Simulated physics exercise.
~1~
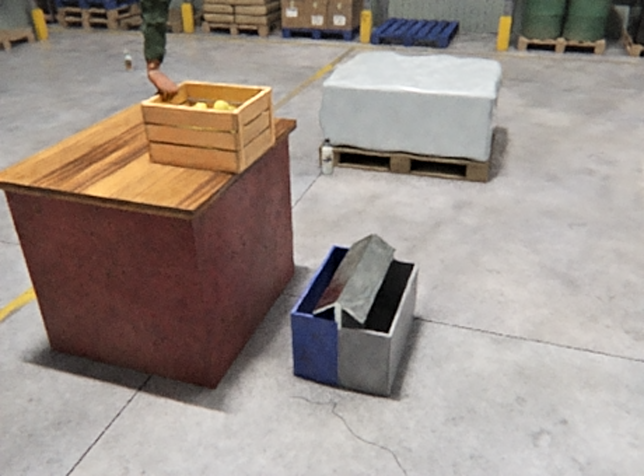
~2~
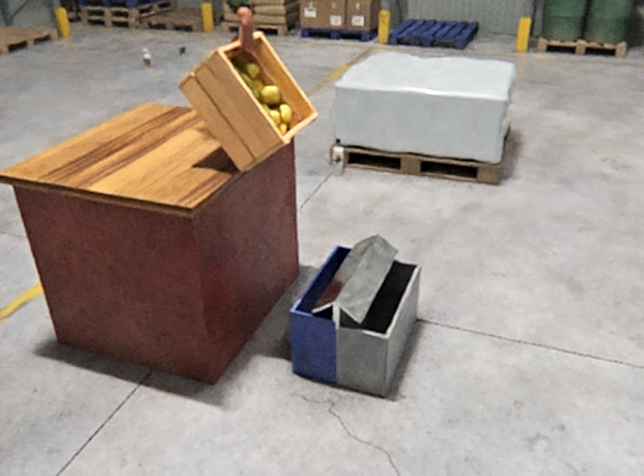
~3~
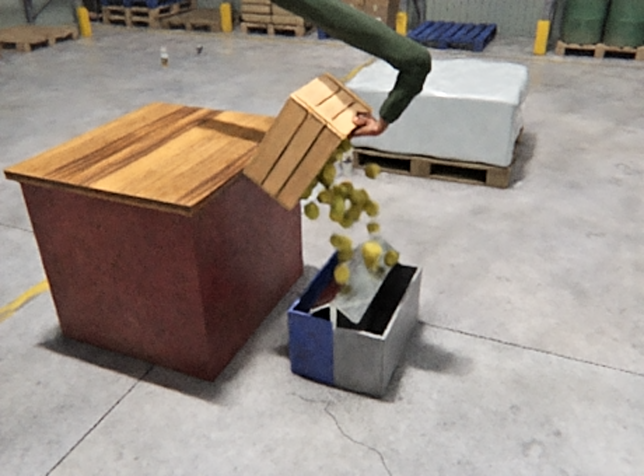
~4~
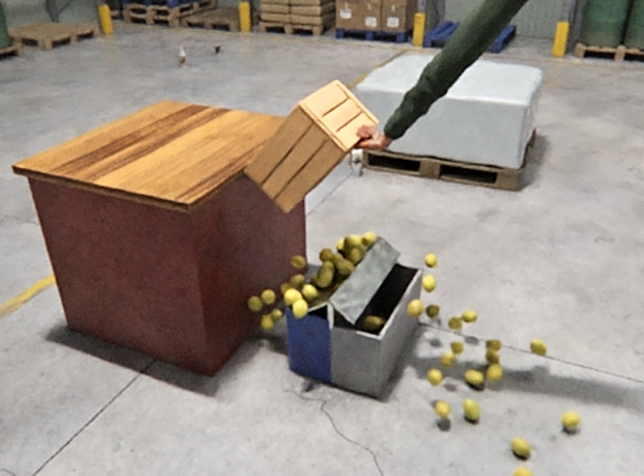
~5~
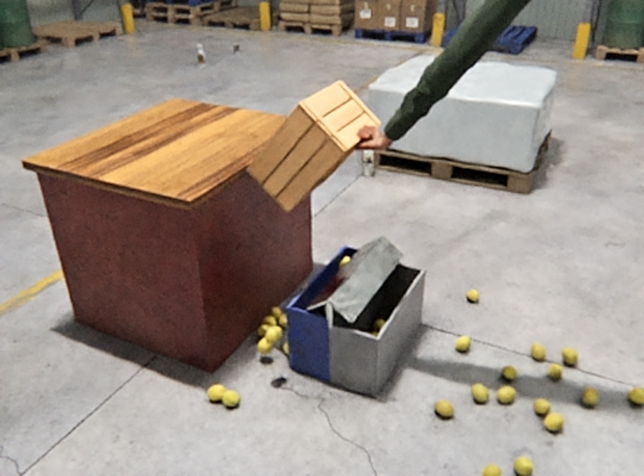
The clip opens on a wooden crate of lemons resting at the edge of a wood-topped, dark red bench in a warehouse, with a hand at its rim. Below, on the concrete floor, sit a blue box and a grey bin side by side, topped by a metal roof-shaped splitter. The crate tilts over the edge, and lemons pour out as an arm in a green sleeve holds it. They strike the splitter and scatter to both sides, some dropping inside. Finally the upturned crate hangs still, with many lemons lying beside the bench and across the floor to the right.
